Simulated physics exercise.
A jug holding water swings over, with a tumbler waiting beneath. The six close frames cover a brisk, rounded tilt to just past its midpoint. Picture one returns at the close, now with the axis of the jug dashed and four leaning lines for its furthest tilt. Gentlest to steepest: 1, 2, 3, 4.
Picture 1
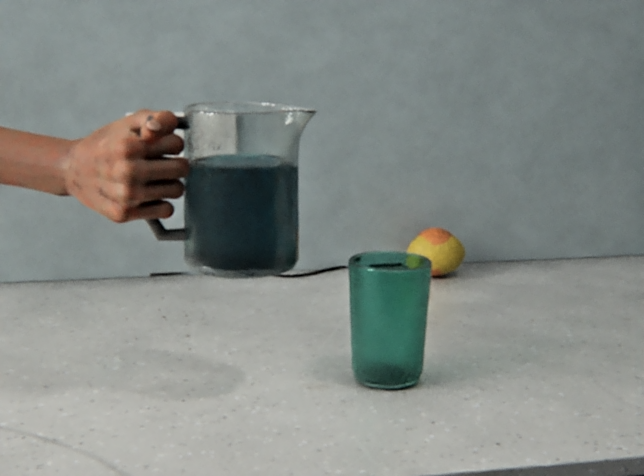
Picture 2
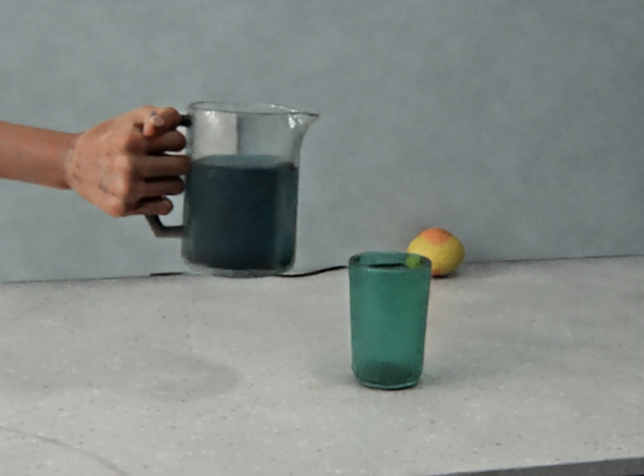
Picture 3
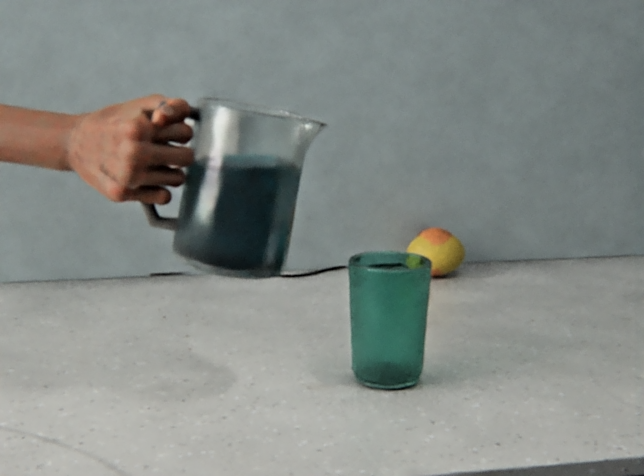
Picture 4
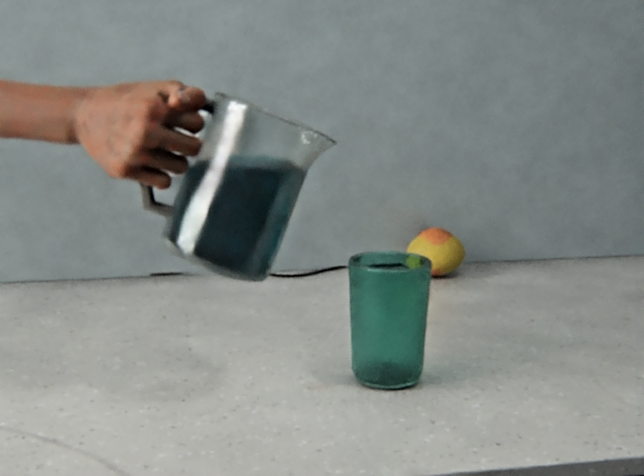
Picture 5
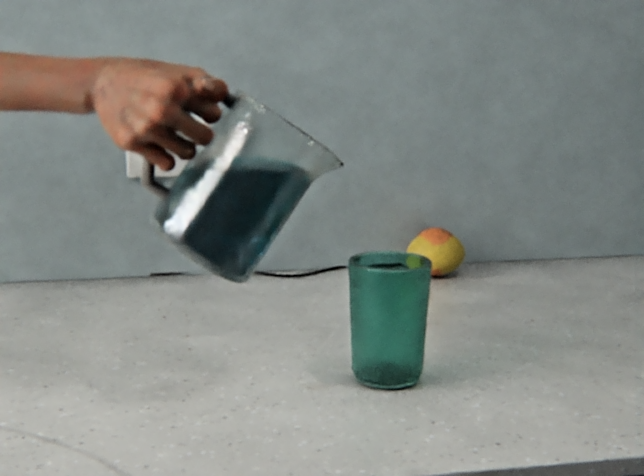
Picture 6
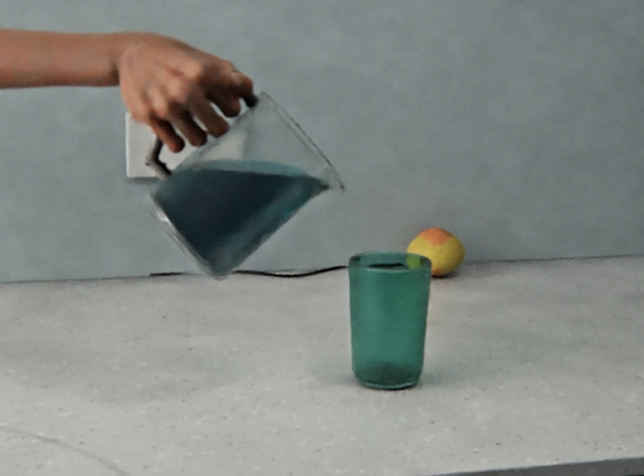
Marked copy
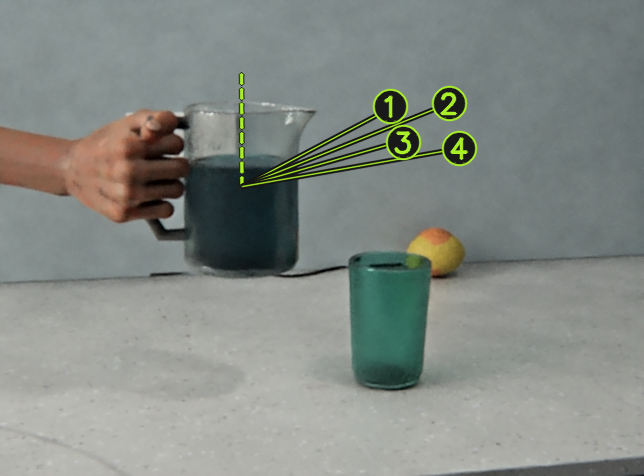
On a pale speckled counter against a grey wall, a hand raised a clear jug of dark bluish liquid and tilted it steadily to the right, above and left of a green tumbler near a mango.
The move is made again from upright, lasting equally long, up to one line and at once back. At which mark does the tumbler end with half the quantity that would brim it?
Best: 2.
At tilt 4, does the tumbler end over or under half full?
Over.
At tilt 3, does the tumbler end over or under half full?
Over half.
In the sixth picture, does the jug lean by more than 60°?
No.
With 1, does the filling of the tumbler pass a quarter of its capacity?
Yes, it does.
In lime, 1 at (375, 115); 2 at (433, 109); 3 at (386, 145); 4 at (442, 151).
If 1 is chosen, the tumbler ends with about 33 % of what it can hold.
If 2 is chosen, the tumbler ends with about 50 % of what it can hold.
If 3 is chosen, the tumbler ends with about 66 % of what it can hold.
If 4 is chosen, the tumbler ends with about 73 % of what it can hold; 8 % of the water is spilt.
